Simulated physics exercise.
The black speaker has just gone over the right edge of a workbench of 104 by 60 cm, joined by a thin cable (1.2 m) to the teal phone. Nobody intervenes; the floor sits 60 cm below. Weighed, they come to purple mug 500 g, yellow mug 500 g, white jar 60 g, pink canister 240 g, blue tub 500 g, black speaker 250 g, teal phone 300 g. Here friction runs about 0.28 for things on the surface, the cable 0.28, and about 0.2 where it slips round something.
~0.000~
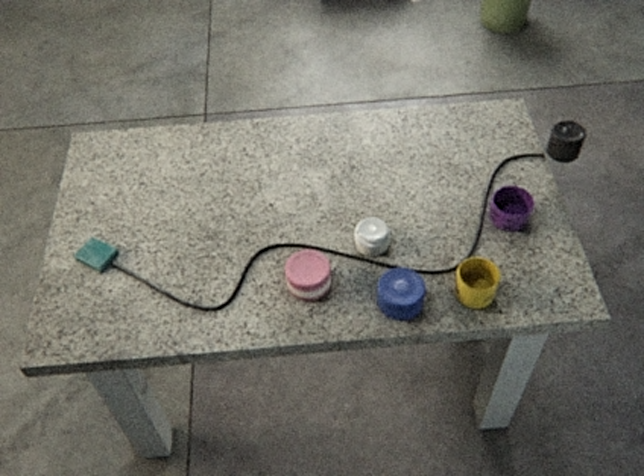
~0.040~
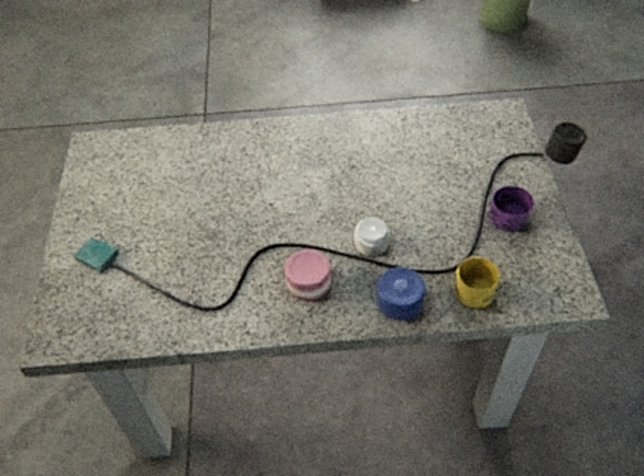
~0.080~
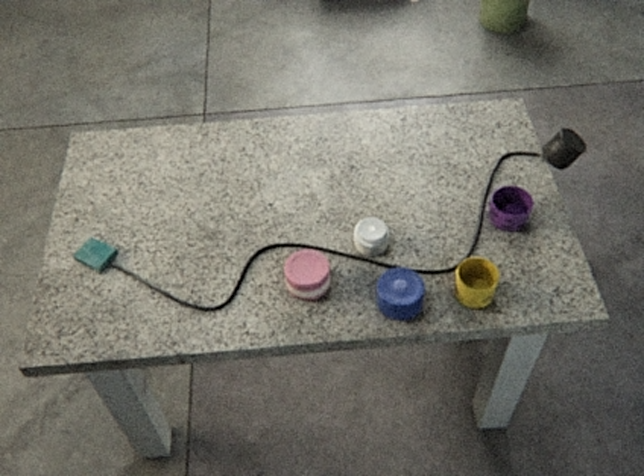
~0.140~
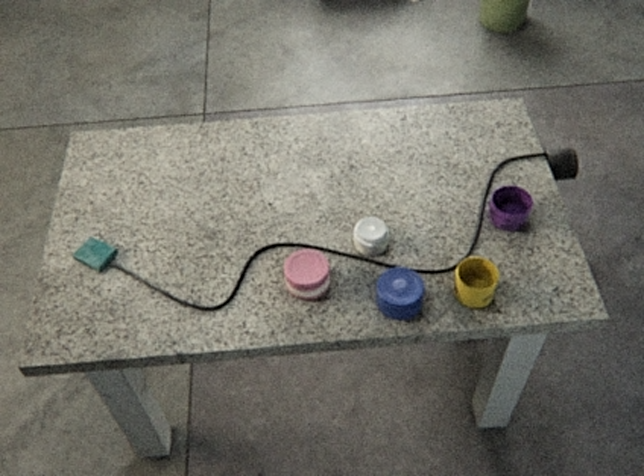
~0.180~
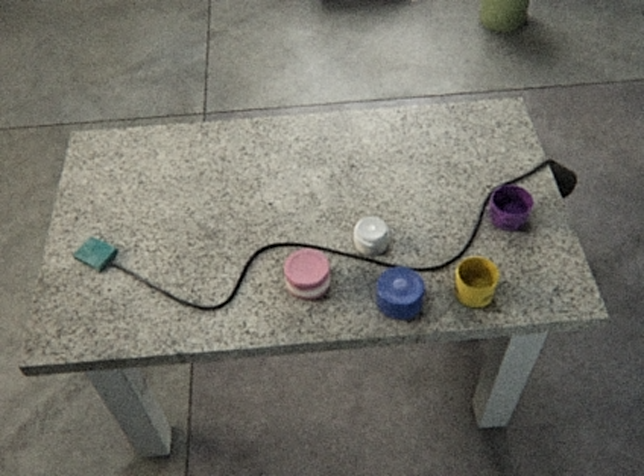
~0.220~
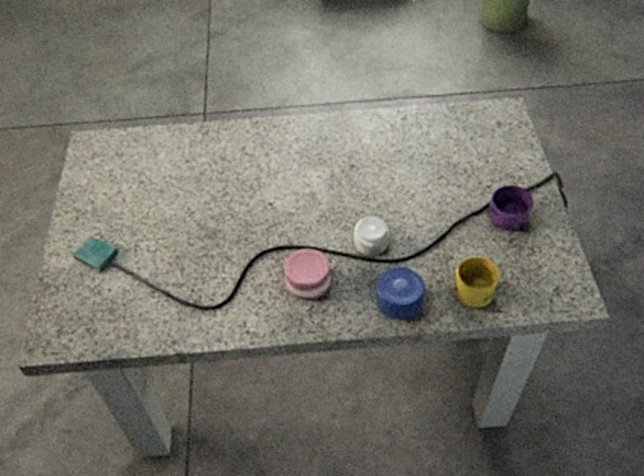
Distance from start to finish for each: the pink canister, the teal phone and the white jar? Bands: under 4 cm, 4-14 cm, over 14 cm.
My prediction: The pink canister ends up close to its start; the teal phone ends up well away from its start; the white jar ends up well away from its start.
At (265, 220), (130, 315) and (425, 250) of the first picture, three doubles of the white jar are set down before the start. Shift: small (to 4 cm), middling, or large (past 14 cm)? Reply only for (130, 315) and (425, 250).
Shift 1: Minor. Shift 2: Major.
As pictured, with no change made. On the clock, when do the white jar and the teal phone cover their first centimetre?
On the clock, white jar 0.30 s and teal phone 0.34 s.
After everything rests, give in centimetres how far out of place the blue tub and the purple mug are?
For the blue tub it's 0 cm, while the purple mug comes to 0 cm.
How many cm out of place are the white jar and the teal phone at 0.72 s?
About: White jar off the top, teal phone 30 cm.
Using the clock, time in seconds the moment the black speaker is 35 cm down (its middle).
It gets there at roughly 0.34 s.
By 0.5 s, the cable's tail end at (166, 236); white jar 23 cm off its start, teal phone 11 cm off its start, black speaker over the edge.
By 0.7 s, the cable's tail end at (258, 233); white jar over the edge, teal phone 28 cm off its start, black speaker over the edge.
By 1.0 s, the cable's tail end at (282, 234); white jar over the edge, teal phone 33 cm off its start at (266, 224), black speaker over the edge.
By 1.2 s, the cable's tail end at (282, 234); white jar over the edge, teal phone 33 cm off its start, black speaker over the edge.
By 2.4 s, the cable's tail end at (282, 234); white jar over the edge, teal phone 33 cm off its start at (265, 224), pink canister 0 cm off its start at (307, 266), black speaker over the edge.
